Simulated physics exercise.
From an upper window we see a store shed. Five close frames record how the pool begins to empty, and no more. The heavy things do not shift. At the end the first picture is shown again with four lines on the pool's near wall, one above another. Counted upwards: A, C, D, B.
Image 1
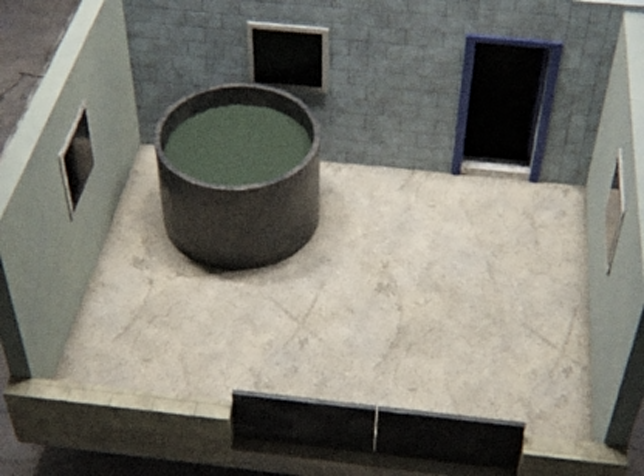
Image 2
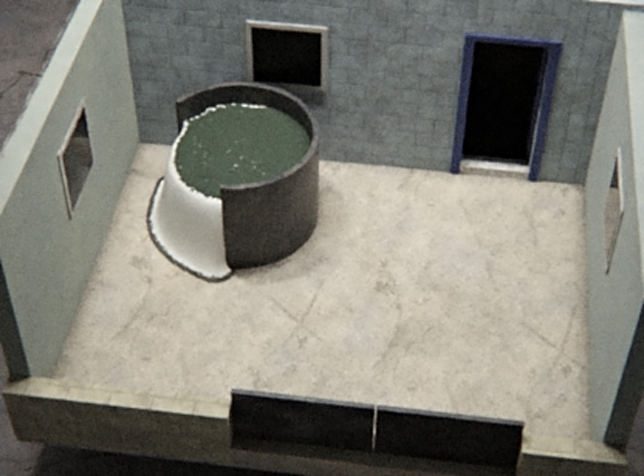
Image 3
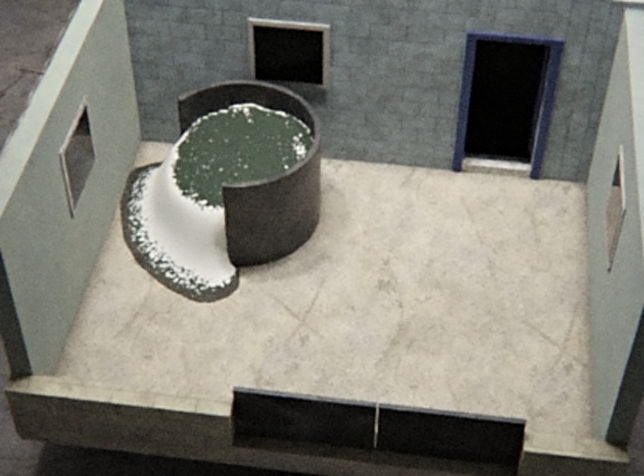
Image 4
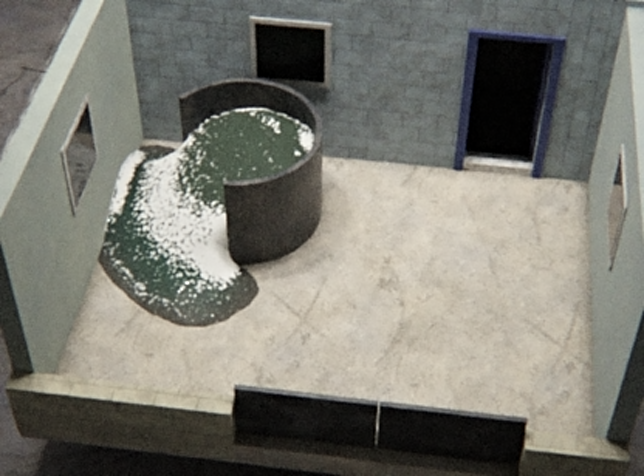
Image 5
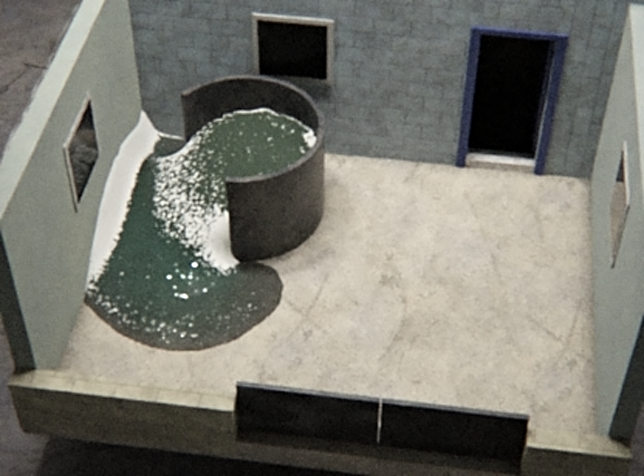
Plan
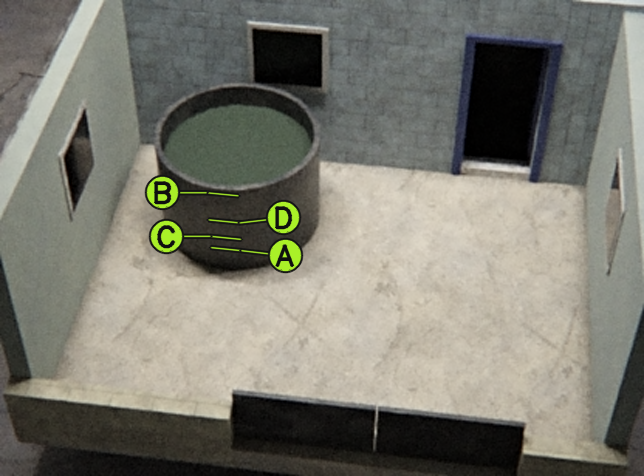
At first, a round dark tank of green water stands still in a walled yard with a blue doorway. Then its left side is open, and water pours out in a white, foaming sheet. The flow reaches the left wall and spreads across the floor toward the front as a green, foam-flecked pool.
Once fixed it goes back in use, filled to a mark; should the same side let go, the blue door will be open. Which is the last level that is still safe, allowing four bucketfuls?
The limit is D.
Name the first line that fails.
B it is.
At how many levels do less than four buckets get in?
Three of the four.
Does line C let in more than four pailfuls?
No, that is safe.
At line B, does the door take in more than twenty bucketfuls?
No, less.
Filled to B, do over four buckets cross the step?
Yes, it does.
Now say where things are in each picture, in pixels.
Water in the pool at rest, its middle at (238, 152); foot of the blue doorway at (495, 178); shut gate at (377, 414).
Water covers 2 % of the ground and shows as far out as (208, 247).
Water covers 7 % of the ground and shows as far out as (218, 295).
Water covers 12 % of the ground and shows as far out as (218, 316).
Water covers 18 % of the ground and shows as far out as (202, 343).
On the marked copy, A at (226, 249); B at (222, 194); C at (225, 237); D at (224, 221); from the bottom up A, C, D, B.
For line A, nothing gets over.
For line B, about 8 bucketfuls get in.
For line C, nothing gets over.
For line D, a splash gets over, under a bucket.
